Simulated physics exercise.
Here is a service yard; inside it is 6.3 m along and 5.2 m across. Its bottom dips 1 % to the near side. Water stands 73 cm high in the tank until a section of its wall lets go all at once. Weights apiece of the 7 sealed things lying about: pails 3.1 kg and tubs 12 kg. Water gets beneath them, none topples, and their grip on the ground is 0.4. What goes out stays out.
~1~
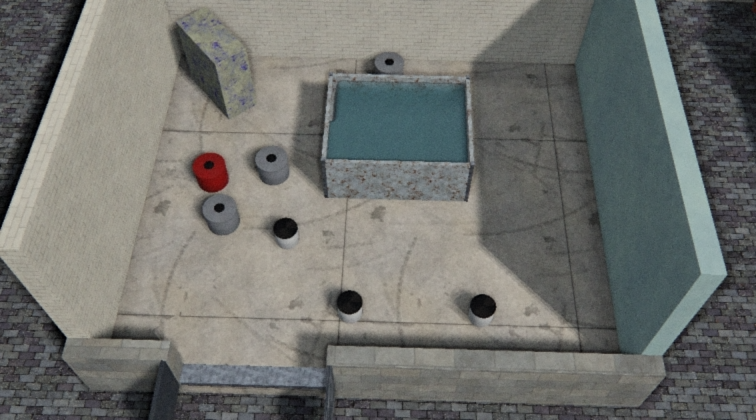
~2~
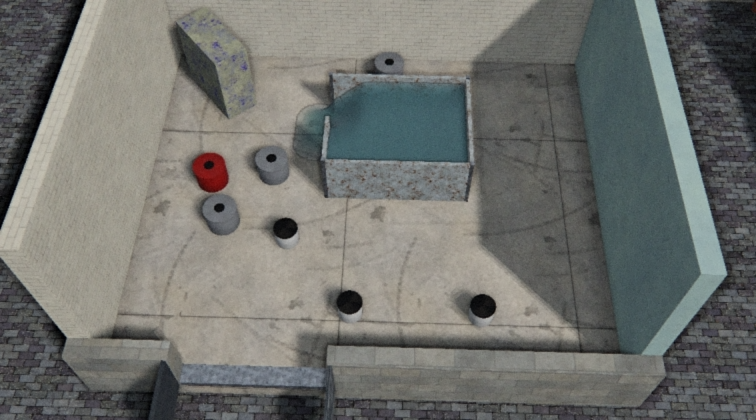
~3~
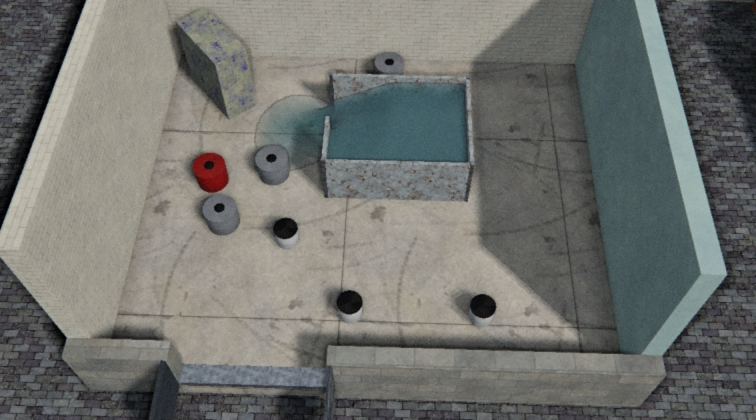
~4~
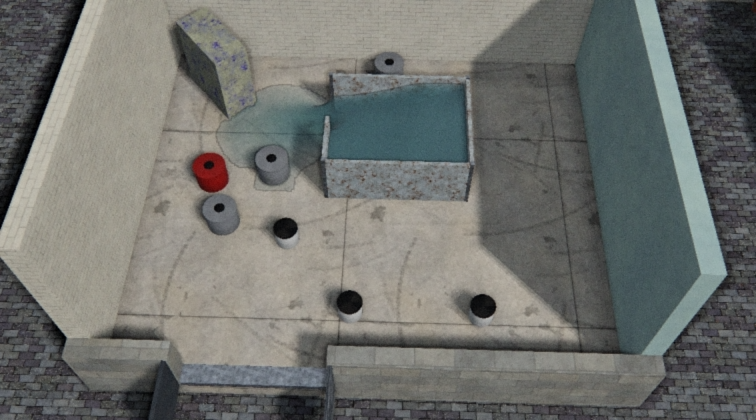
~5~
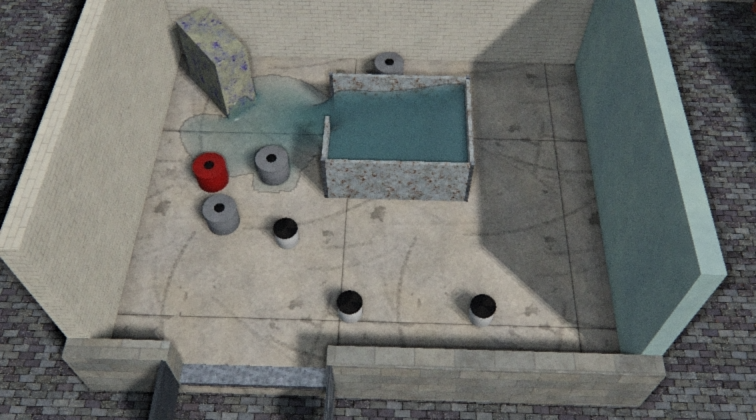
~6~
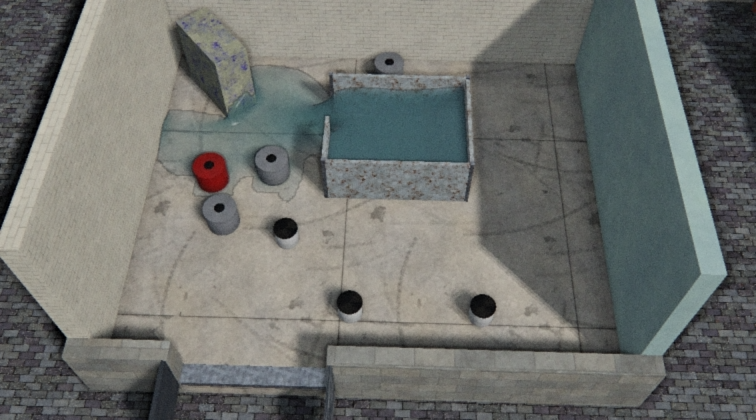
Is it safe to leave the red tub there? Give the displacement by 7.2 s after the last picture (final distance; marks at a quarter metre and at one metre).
Red tub gets carried off.
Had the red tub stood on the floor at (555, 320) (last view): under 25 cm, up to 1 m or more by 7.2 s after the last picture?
It holds its place.
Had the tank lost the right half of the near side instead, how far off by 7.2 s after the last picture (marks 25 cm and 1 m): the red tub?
Then the red tub holds its place.
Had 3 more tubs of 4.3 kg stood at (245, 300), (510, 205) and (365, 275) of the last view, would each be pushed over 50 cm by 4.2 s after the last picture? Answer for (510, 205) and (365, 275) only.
In that order: Less, less.
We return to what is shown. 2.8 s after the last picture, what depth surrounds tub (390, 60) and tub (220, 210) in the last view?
Roughly 4 and 5 cm.
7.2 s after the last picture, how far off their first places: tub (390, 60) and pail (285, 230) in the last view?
In turn: 80 cm, 30 cm.
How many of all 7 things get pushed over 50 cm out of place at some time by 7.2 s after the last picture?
4 of them.
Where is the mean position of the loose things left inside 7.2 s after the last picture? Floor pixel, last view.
Near (355, 236).
Then, 0.9 s after the last picture the red tub is near (196, 179), 0.3 m from its start, aground; 0 of 7 are out; 0 afloat.
Then, 2.8 s after the last picture the red tub is near (220, 281), 1.8 m from its start, aground; 0 of 7 are out; 0 afloat.
Then, 4.8 s after the last picture the red tub is near (252, 286), 2.0 m from its start, aground; 0 of 7 are out; 0 afloat.
Then, 7.2 s after the last picture the red tub is near (284, 287), 2.2 m from its start, aground; 0 of 7 are out; 0 afloat.
